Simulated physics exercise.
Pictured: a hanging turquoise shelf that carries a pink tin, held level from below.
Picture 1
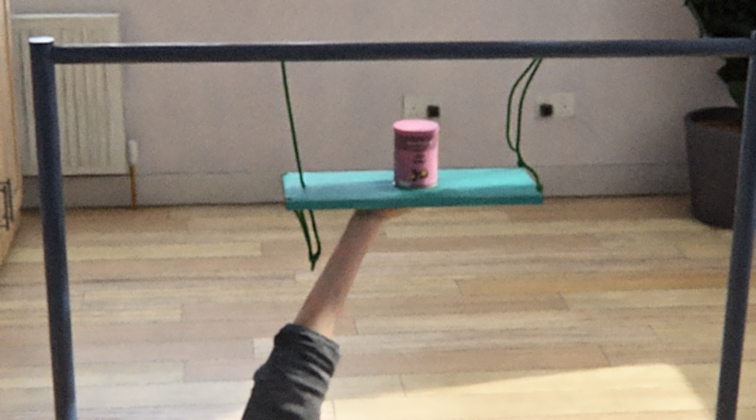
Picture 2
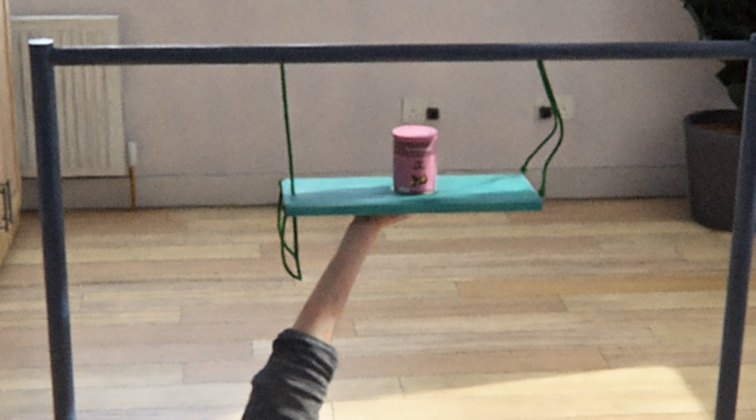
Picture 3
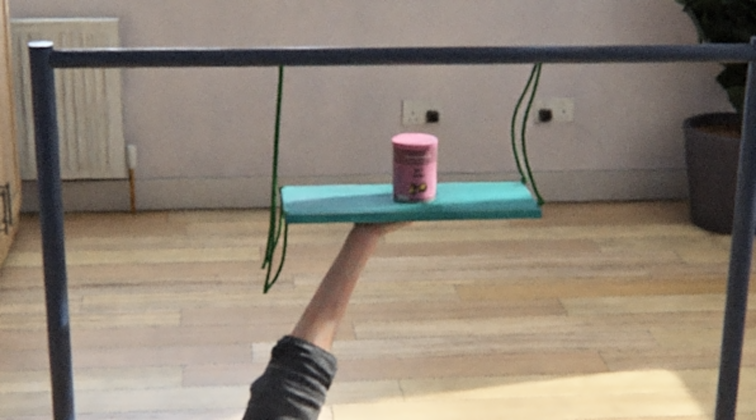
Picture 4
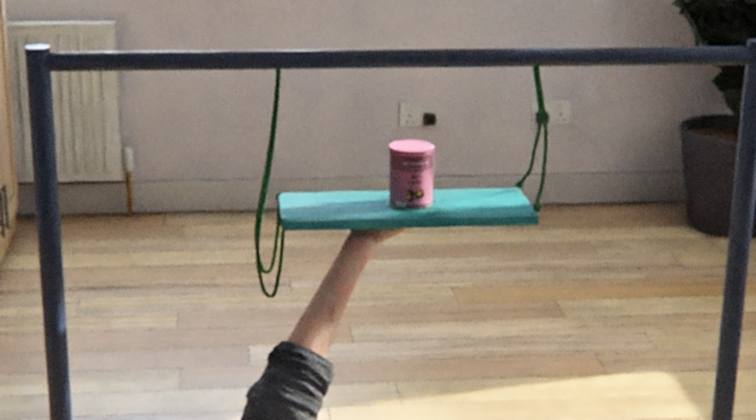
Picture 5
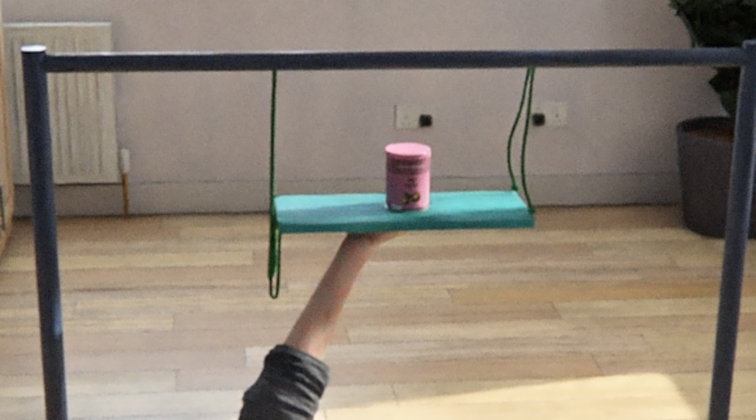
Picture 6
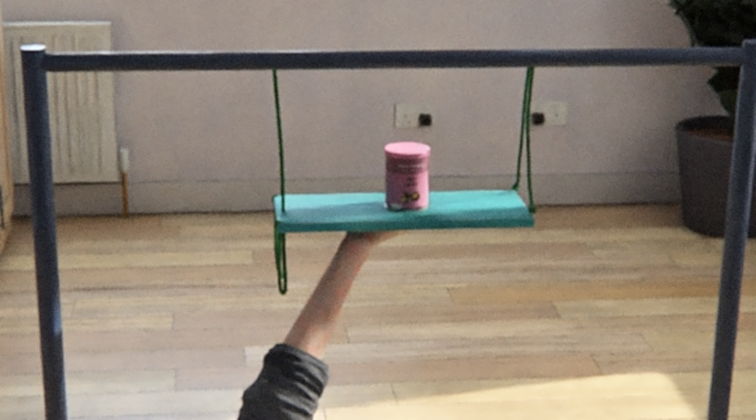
A hand holding a turquoise hanging shelf with a pink tin from below, lowering it slightly, then keeping it nearly still.
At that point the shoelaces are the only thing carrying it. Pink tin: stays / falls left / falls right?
Spills off leftward.
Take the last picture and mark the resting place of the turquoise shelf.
When things settle, its middle is close to (427, 293).
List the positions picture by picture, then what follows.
In the first picture, pink tin (416, 155); turquoise shelf (416, 203).
In the second picture, pink tin (415, 161).
In the third picture, pink tin (414, 169).
In the fourth picture, pink tin (411, 175); turquoise shelf (412, 223).
In the fifth picture, pink tin (408, 178).
In the sixth picture, pink tin (407, 177); turquoise shelf (408, 226); left shoelaces slack, hanging in a loop; right shoelaces almost straight.
Then, 0.76 s after the last picture, board tipped 41° down to the left; tin on the floor.
Then, 1.38 s after the last picture, board tipped 40° down to the left; tin on the floor.
At rest, board tipped 42° down to the left; tin on the floor. The pink tin slides off to the left.
